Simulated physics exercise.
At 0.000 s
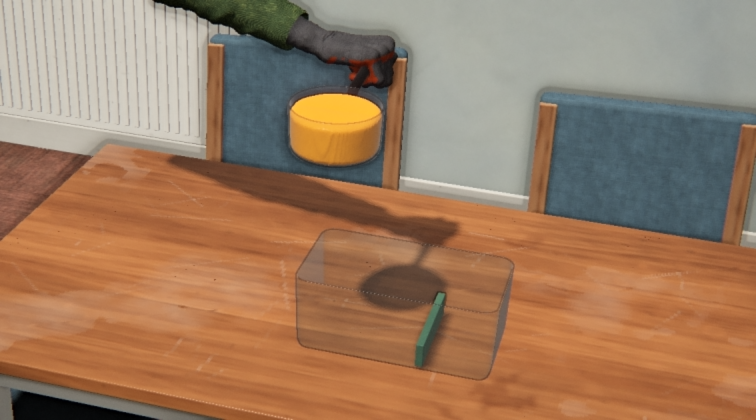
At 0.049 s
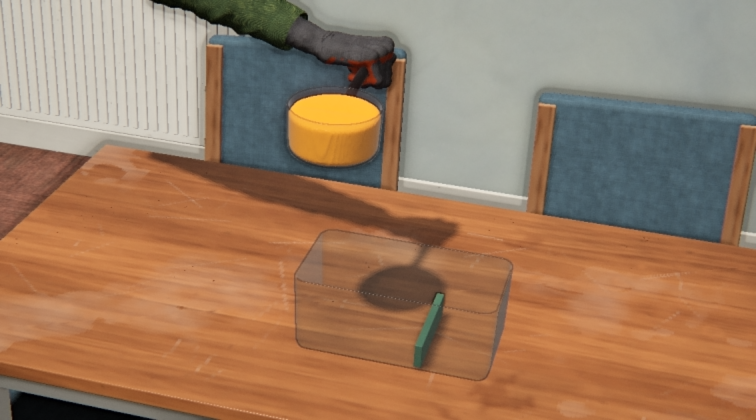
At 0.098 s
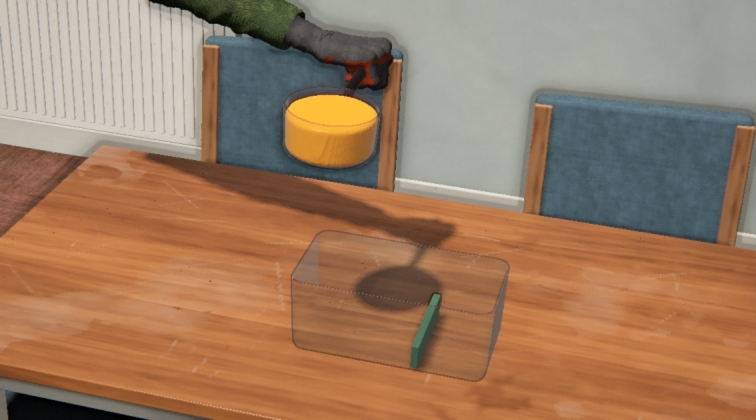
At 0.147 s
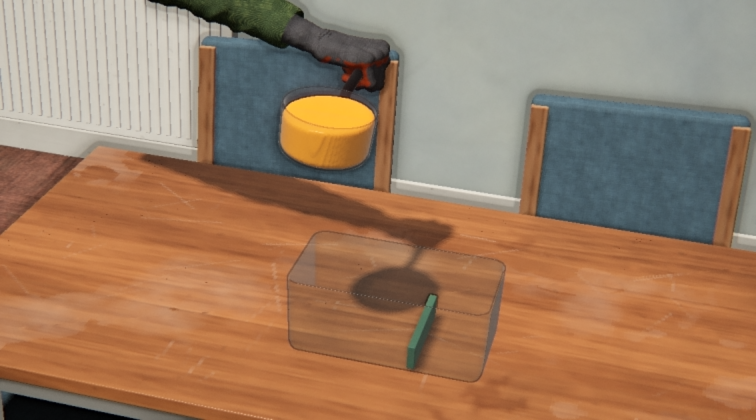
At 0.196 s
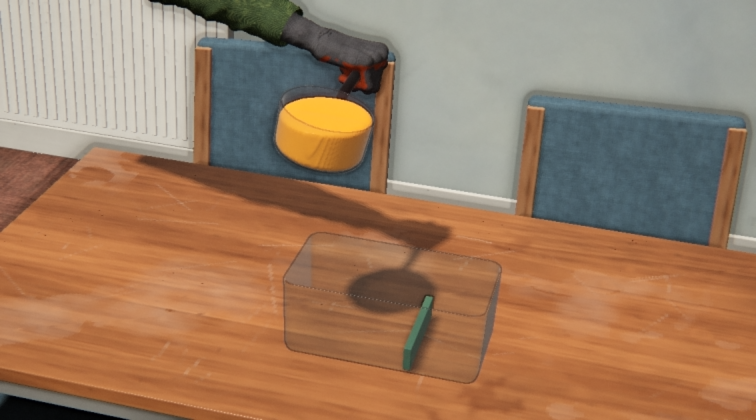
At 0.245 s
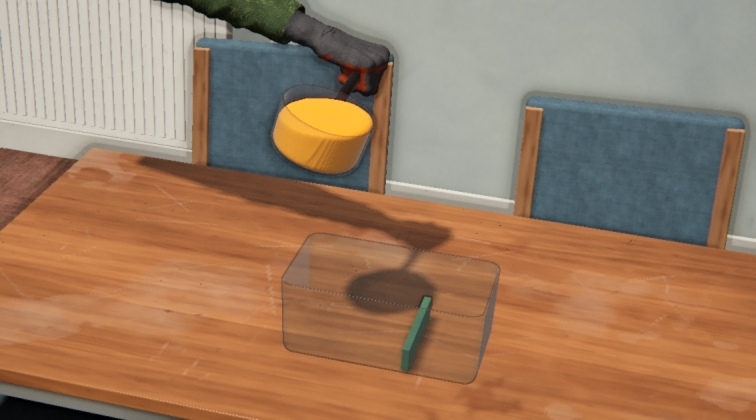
The footage shows a gloved hand holding a clear pan of orange-yellow liquid above a transparent basin with a low green wall on a wooden table, then gradually tilting the pan while the basin stays still.
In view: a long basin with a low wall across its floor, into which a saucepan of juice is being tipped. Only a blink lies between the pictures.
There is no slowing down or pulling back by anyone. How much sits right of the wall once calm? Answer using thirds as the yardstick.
Between a third and two thirds of it.
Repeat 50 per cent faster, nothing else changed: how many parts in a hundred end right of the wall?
Roughly 25 percent.
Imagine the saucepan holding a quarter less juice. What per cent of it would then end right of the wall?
Estimated share: Around 25 %.
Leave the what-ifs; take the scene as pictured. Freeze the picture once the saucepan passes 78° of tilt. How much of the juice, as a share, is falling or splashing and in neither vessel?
It's close to 45 percent.
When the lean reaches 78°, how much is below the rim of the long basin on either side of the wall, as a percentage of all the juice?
Near 5 in a hundred left, near 5 in a hundred right.
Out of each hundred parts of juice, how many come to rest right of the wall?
Roughly 40 percent of it.
A moment on, the saucepan is tipped on its side and 42 per cent is still to pour, 6 is left of the wall and 6 right of it.
Next, the saucepan is tipped right over and 5 per cent is still to pour, 39 is left of the wall and 43 right of it.
Then the saucepan is tipped right over and 0 per cent is still to pour, 57 is left of the wall and 40 right of it.
Later the saucepan is tipped right over and 0 per cent is still to pour, 57 is left of the wall and 41 right of it.
Finally, 57 per cent lies left of the wall, 41 right of it and 2 outside.
